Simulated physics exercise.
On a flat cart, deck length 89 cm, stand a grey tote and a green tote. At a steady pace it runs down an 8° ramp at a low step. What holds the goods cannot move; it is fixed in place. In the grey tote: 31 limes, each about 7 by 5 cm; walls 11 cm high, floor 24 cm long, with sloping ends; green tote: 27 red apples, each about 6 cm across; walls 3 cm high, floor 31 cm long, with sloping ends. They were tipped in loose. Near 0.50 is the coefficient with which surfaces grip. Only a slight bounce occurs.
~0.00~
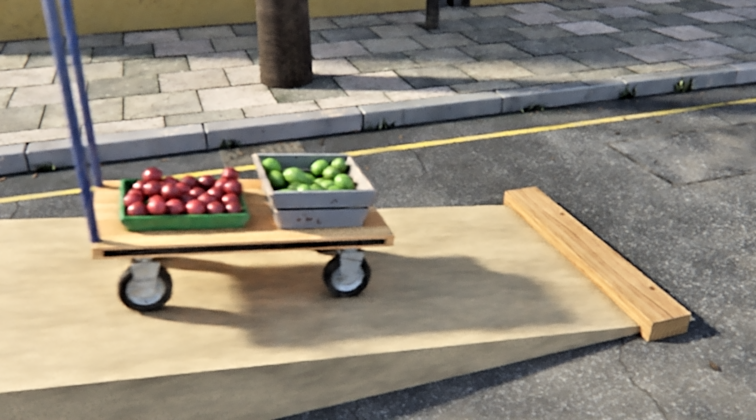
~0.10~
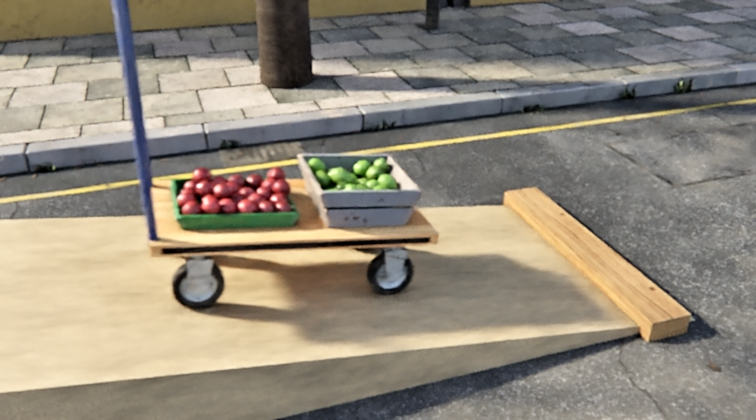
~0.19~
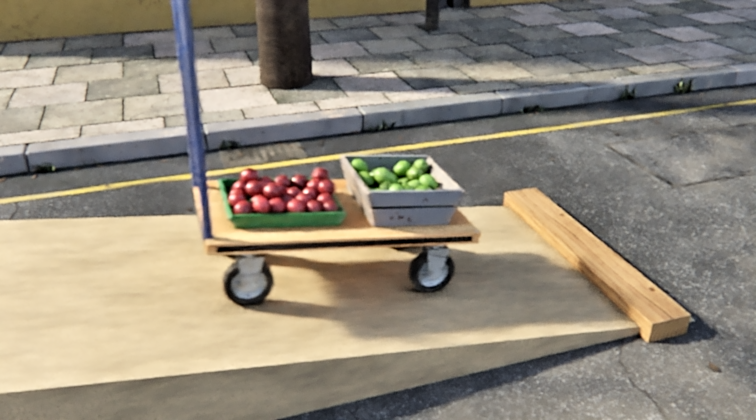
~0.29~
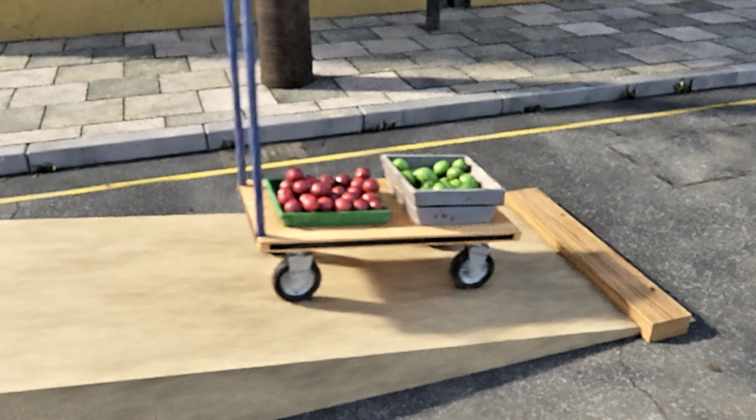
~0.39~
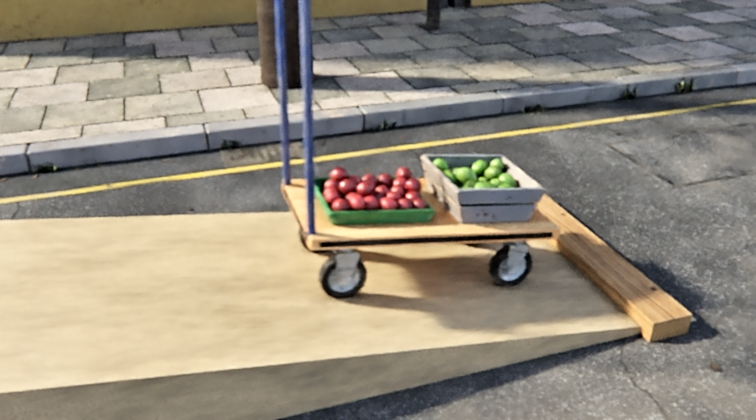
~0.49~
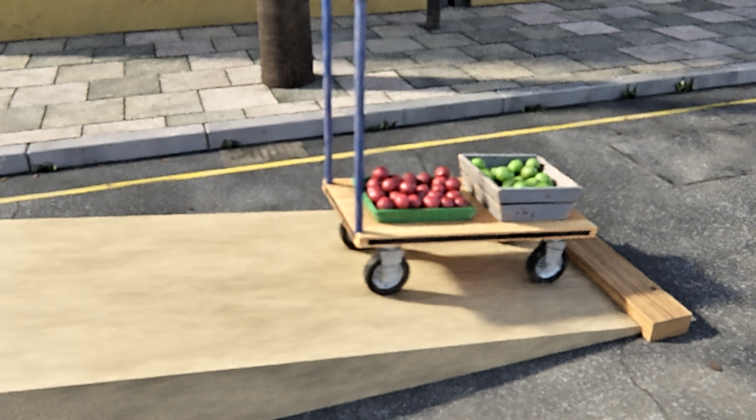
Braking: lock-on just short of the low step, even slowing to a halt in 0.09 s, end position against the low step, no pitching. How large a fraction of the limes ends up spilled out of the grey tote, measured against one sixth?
The spilled fraction is smaller than one sixth.
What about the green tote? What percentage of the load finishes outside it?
Green tote: 25%.
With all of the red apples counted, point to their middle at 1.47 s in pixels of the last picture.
They're centred near (467, 191).
After 0.52 s, it begins to slow.
After 0.62 s, grey tote 31 in, 0 out and green tote 25 in, 2 out.
After 0.74 s, grey tote 31 in, 0 out and green tote 22 in, 5 out.
After 0.97 s, grey tote 31 in, 0 out and green tote 20 in, 7 out.
When it is over (at 1.47 s), grey tote 31 in, 0 out and green tote 20 in, 7 out. Asked share, 0 of 31, 0 per cent.
